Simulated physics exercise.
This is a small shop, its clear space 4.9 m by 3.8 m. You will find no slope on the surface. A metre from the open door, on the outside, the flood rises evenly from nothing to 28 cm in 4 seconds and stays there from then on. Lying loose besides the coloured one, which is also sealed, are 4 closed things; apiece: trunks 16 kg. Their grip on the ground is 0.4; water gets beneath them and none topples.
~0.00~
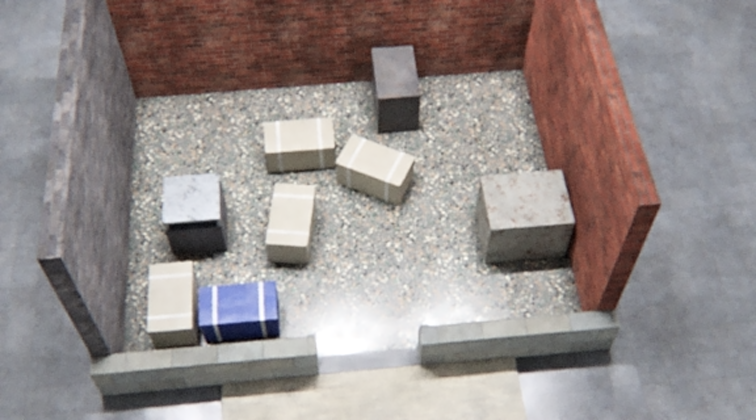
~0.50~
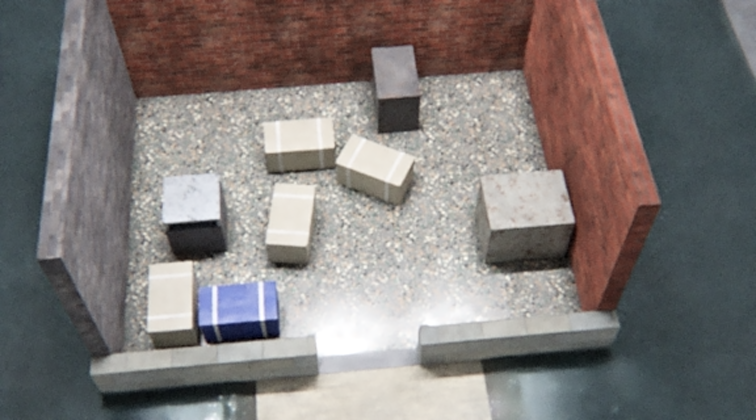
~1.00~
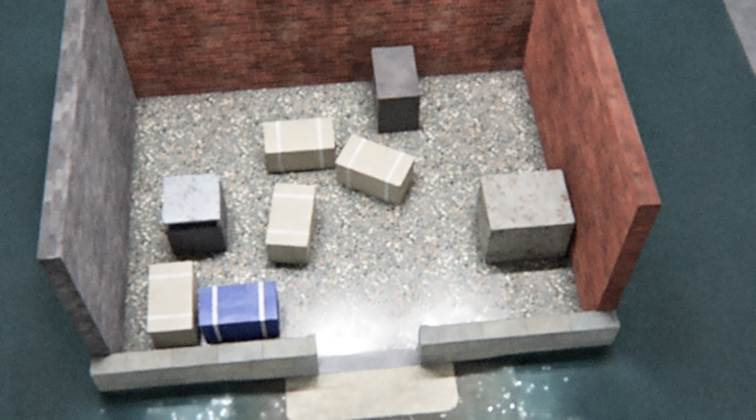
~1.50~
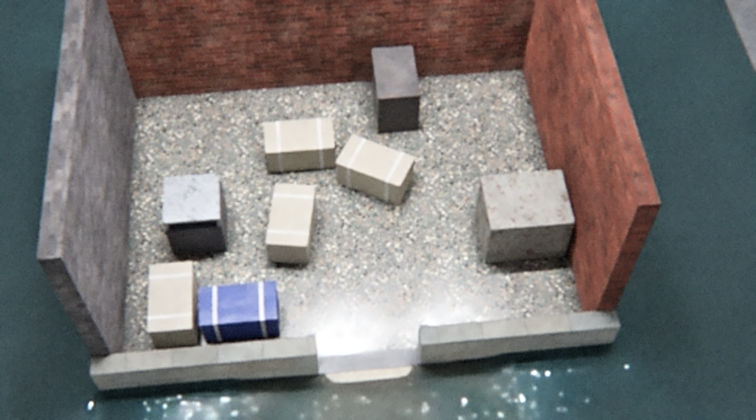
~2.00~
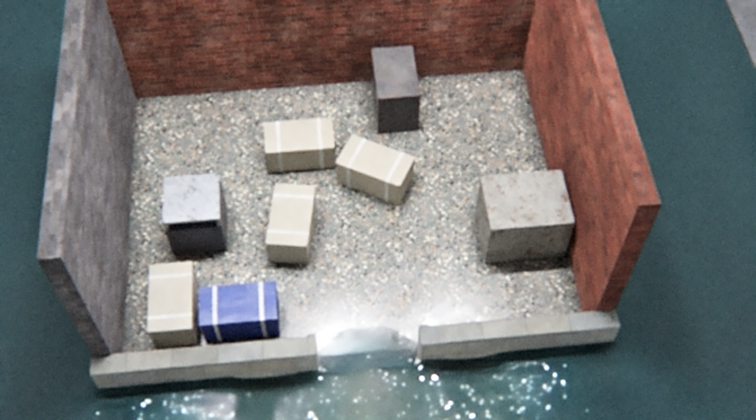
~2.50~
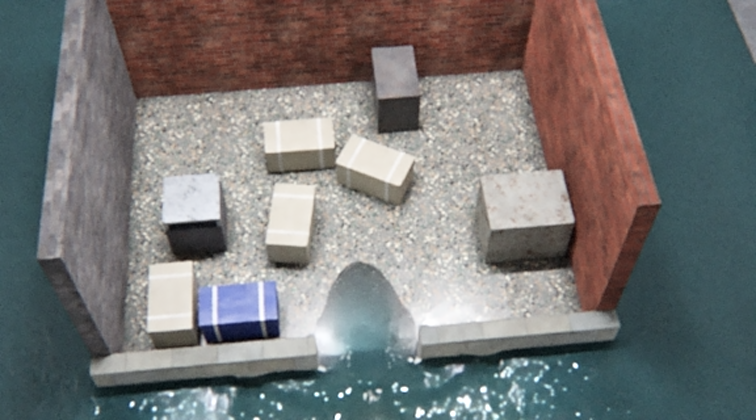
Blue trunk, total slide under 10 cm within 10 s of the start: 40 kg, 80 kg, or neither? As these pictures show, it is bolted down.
40 kg.
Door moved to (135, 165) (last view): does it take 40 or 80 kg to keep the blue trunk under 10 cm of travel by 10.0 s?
If so, then the first option suffices.
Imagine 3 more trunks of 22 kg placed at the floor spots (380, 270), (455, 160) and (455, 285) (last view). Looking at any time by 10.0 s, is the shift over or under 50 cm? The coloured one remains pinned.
In that order: Beyond it, beyond it, within it.
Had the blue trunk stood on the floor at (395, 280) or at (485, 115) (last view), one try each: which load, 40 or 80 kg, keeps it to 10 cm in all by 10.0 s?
Going in order: Neither weight works, heavier weight required.
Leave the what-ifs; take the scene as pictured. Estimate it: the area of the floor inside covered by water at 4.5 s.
8.0 m2.
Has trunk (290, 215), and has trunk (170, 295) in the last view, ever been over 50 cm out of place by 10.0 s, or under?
Respectively: Threshold exceeded and threshold not reached.
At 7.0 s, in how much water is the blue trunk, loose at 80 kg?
Close to 2 cm deep.
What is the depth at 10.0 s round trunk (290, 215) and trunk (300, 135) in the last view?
Some 10 cm at the first, some 15 cm at the second.
After 3.5 s the blue trunk would be 0 cm from its start with 40 kg and 0 cm from its start with 80 kg; 1 cm of water round it then.
After 4.5 s the blue trunk would be 0 cm from its start with 40 kg and 0 cm from its start with 80 kg; 1 cm of water round it then.
After 7.0 s the blue trunk would be 0 cm from its start with 40 kg and 0 cm from its start with 80 kg; 2 cm of water round it then.
After 10.0 s the blue trunk would be 0 cm from its start with 40 kg and 0 cm from its start with 80 kg; 5 cm of water round it then.
